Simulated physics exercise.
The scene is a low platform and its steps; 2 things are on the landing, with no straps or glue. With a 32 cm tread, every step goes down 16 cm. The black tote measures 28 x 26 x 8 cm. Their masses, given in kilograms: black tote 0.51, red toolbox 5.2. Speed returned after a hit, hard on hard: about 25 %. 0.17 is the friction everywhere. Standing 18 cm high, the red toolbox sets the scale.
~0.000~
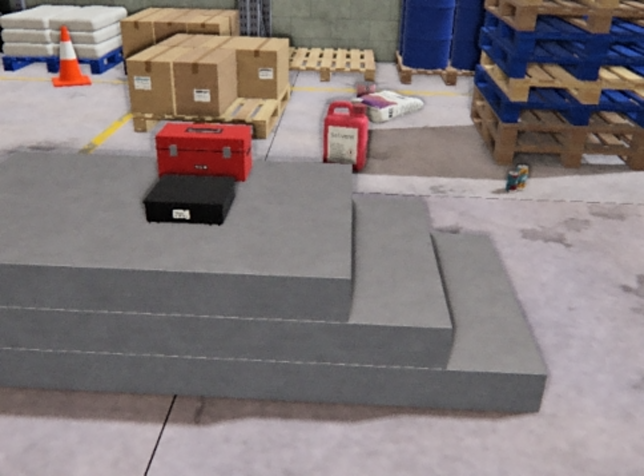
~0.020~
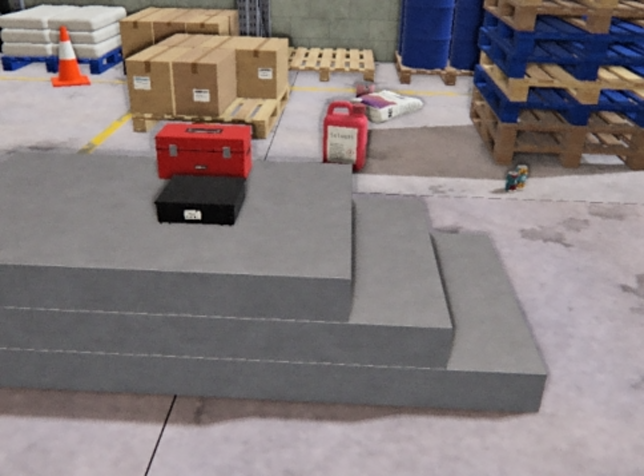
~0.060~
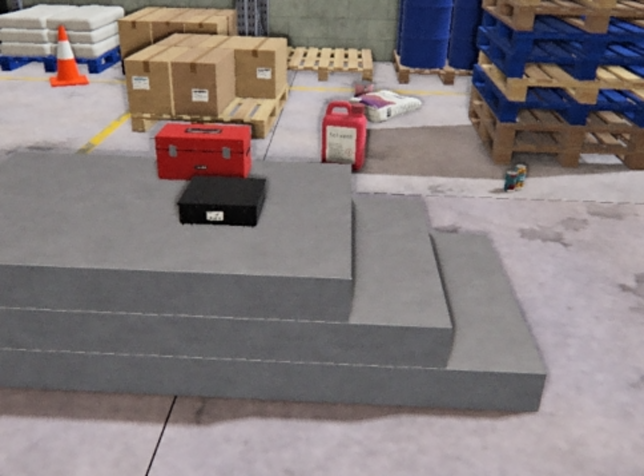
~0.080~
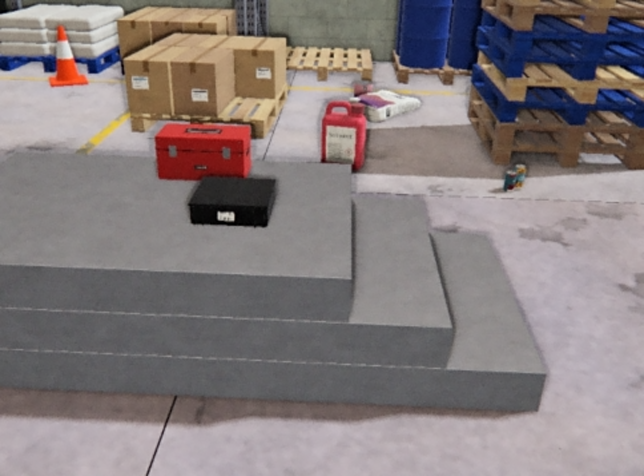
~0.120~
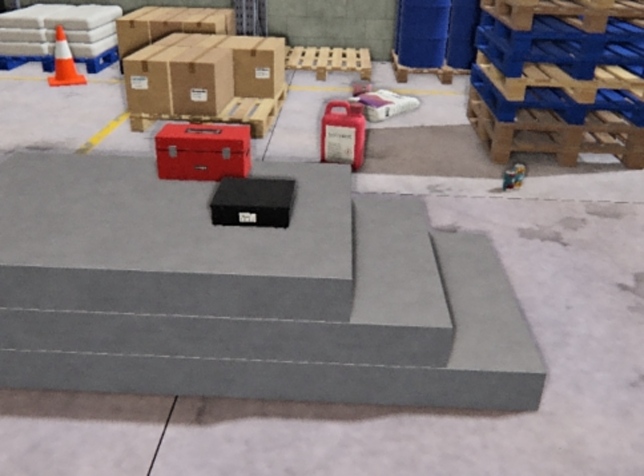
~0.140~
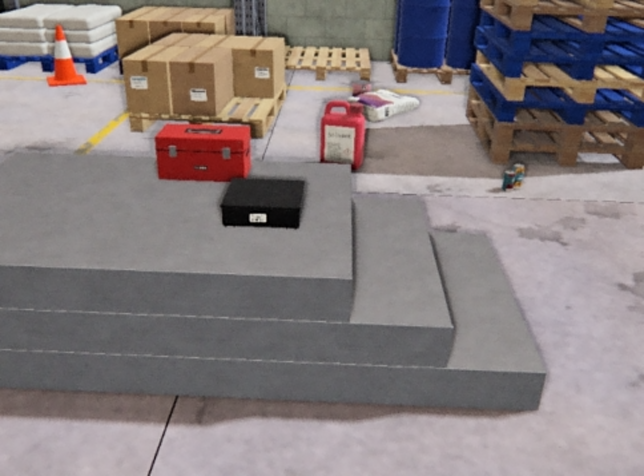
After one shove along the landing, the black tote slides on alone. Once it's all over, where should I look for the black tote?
Down at the bottom.
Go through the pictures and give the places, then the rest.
The first frame shows edge 58 cm ahead; black tote (192, 199); red toolbox (206, 152).
The second frame shows edge 54 cm ahead; black tote (203, 200); red toolbox (205, 152).
The third frame shows edge 46 cm ahead; black tote (224, 201); red toolbox (205, 152).
The fourth frame shows edge 43 cm ahead; black tote (235, 201); red toolbox (205, 152).
The fifth frame shows edge 35 cm ahead; black tote (255, 202); red toolbox (205, 153).
The sixth frame shows edge 32 cm ahead; black tote (265, 203); red toolbox (205, 153).
After 0.34 s, 0 cm past the top edge and 0 cm lower; black tote near (353, 206).
After 0.74 s, 63 cm past the top edge and 28 cm lower; black tote near (515, 280).
After 1.04 s, 114 cm past the top edge and 47 cm lower; black tote near (638, 327).
After 1.44 s, 156 cm past the top edge and 48 cm lower.
At rest (2.2 s), 171 cm past the top edge and 48 cm lower; red toolbox in place, give or take 12 cm.
